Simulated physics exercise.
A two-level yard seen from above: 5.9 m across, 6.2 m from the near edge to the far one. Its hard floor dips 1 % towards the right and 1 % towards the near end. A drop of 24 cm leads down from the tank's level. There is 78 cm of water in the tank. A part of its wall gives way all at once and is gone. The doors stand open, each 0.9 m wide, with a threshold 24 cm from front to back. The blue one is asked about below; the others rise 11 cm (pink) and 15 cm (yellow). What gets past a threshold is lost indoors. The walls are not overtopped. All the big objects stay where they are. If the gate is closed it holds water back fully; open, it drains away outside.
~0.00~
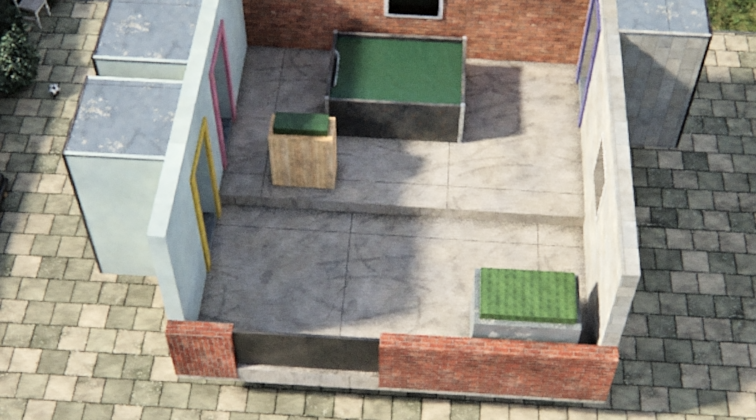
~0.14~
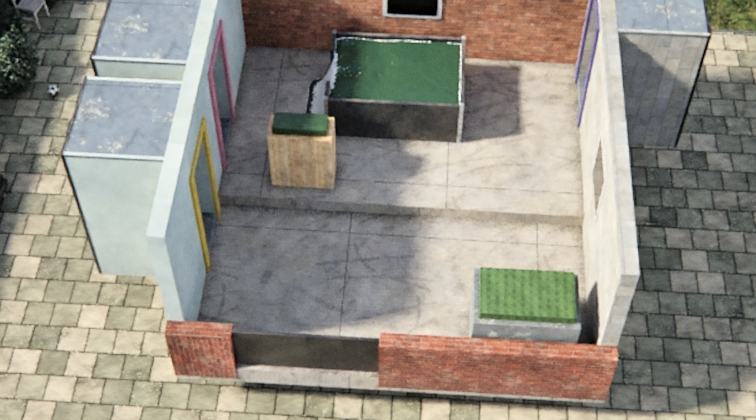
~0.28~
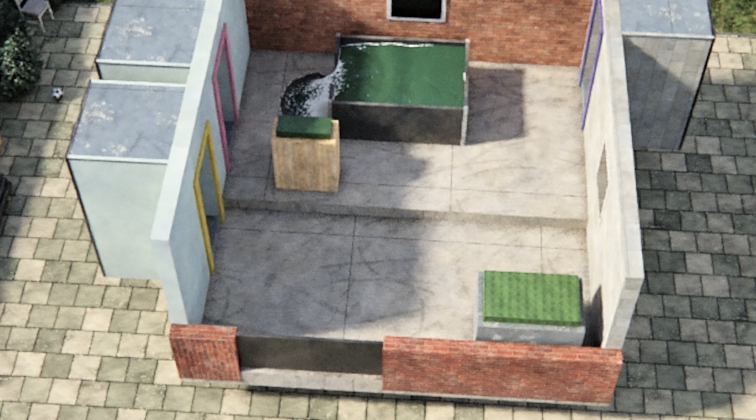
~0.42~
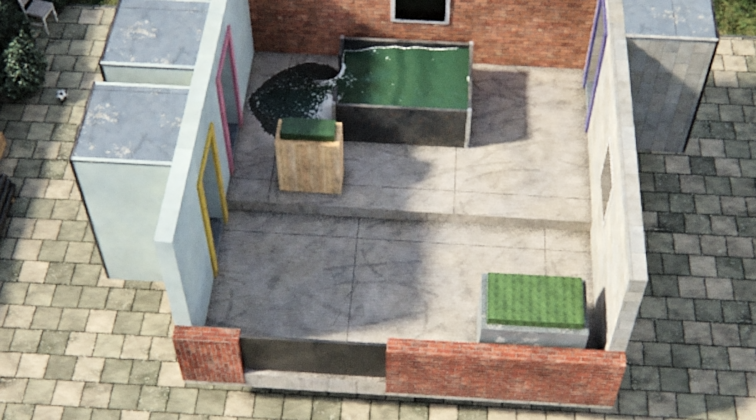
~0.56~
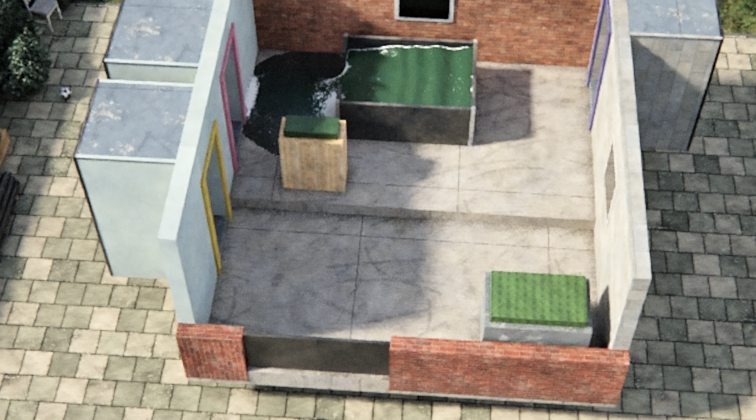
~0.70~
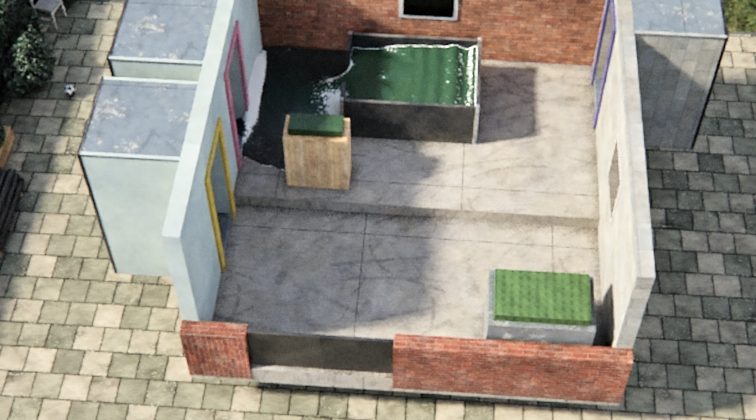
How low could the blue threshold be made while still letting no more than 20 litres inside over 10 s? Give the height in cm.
Close to 11.5 cm is just enough.
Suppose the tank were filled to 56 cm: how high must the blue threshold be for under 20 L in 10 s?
Then roughly 7.0 cm.
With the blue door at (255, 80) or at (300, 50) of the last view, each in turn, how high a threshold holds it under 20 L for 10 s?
Roughly 36 and 28 cm.
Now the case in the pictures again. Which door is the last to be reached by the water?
Last comes the blue one.
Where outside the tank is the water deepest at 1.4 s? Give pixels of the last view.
Near (263, 49).
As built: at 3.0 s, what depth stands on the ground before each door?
Depths in cm: Pink 19, yellow 7, blue 0.
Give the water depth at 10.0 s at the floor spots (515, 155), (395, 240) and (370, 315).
About 3, 6 and 5 cm.
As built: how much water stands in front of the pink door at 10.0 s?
Some 7.5 cm.
After 1.4 s water covers 15 % of the floor, deepest (49 cm) near (263, 49); it has not reached the blue door.
After 3.0 s water covers 40 % of the floor, deepest (29 cm) near (264, 94); it has not reached the blue door.
After 10.0 s water covers 90 % of the floor, deepest (24 cm) near (523, 374); 8 cm at the blue door, 3 litres in over its 16 cm threshold.
At the blue door as built, the water arrived by 3.6 s and peaked near 15 cm at 4.6 s.
With a threshold of 10 cm, 34 litres would have come in within the 10 s; with 14 cm, 7 litres. So under 20 litres takes about 11.5 cm.
